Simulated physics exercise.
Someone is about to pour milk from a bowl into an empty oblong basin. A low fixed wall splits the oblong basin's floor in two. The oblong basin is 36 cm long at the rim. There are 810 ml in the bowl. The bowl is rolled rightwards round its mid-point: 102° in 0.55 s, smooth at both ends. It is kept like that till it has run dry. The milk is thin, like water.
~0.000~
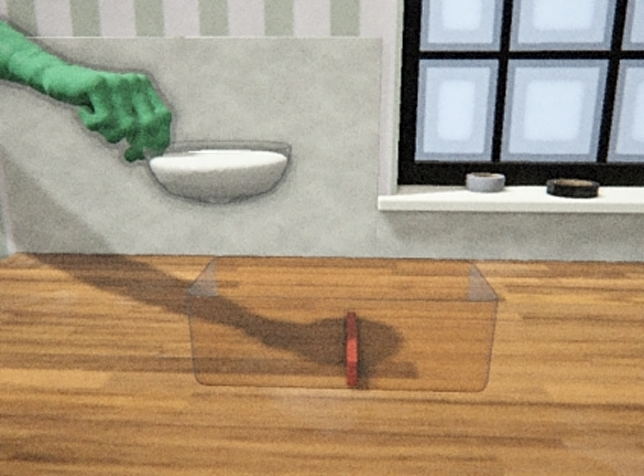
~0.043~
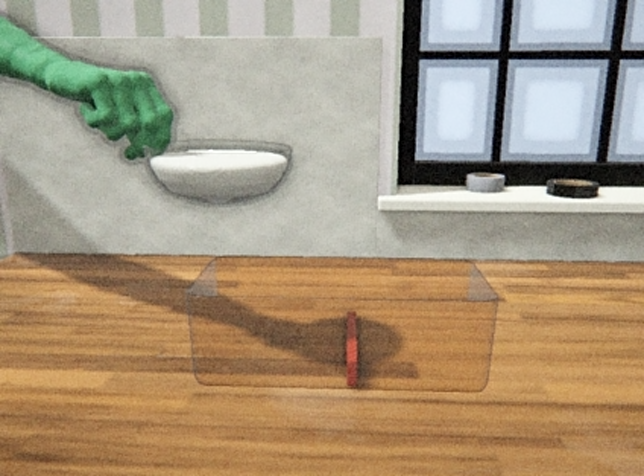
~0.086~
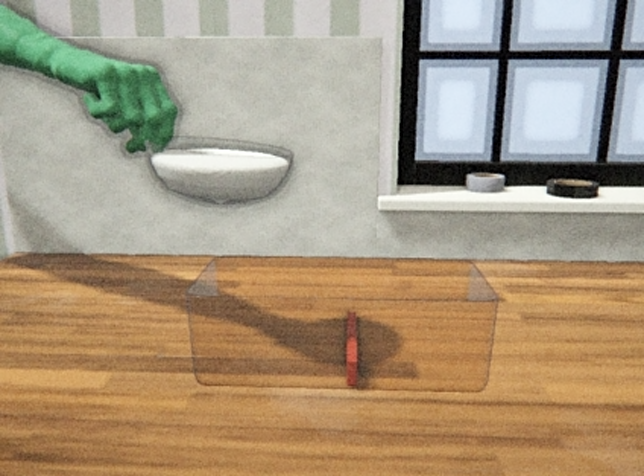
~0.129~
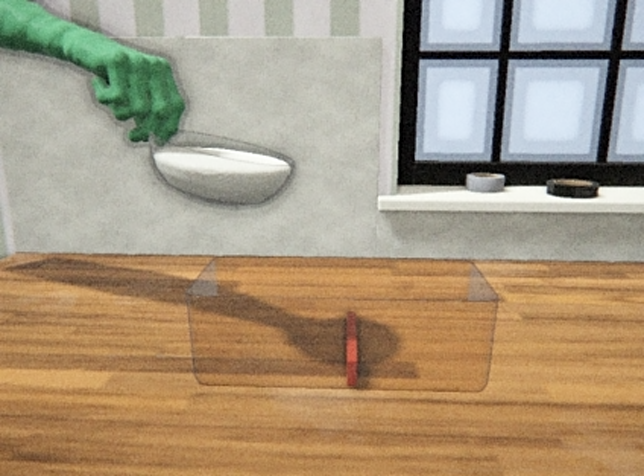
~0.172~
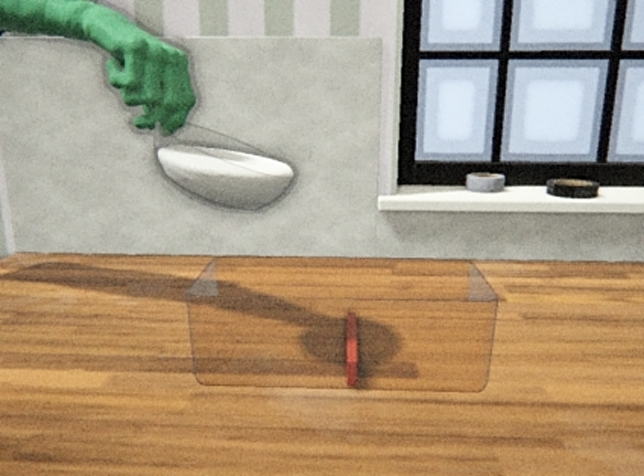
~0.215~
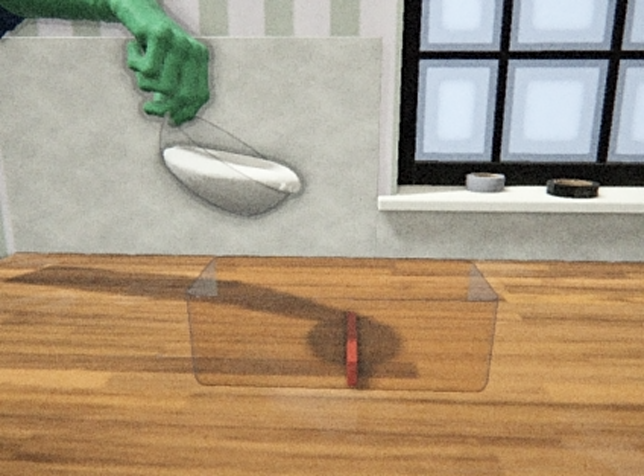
A green hand slowly tilts a bowl of milk rightwards above an empty clear basin.
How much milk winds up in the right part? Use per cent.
The far part has some 28 per cent.
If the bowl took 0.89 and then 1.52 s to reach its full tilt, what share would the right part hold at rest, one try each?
In turn about 30 and 40 per cent.
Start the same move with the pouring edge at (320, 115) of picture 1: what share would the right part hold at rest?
In that case some 50 per cent.
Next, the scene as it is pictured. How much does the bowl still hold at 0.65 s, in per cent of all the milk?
About 0 per cent.
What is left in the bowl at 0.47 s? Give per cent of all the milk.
About 5 per cent.
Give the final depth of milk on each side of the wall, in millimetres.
Some 16 mm on the left and 10 mm on the right.
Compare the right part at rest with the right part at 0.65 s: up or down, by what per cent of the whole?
The share moves up, by some 8 per cent.
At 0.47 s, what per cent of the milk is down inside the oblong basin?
Some 64 per cent.
By 0.47 s the tilt is 96° and 5 per cent is still to pour, 58 is left of the wall and 6 right of it.
By 0.65 s the tilt is 102° and 0 per cent is still to pour, 70 is left of the wall and 20 right of it.
By 0.84 s the tilt is 102° and 0 per cent is still to pour, 62 is left of the wall and 27 right of it.
By 1.05 s the tilt is 102° and 0 per cent is still to pour, 61 is left of the wall and 28 right of it.
At rest 61 per cent lies left of the wall, 28 right of it and 10 outside.
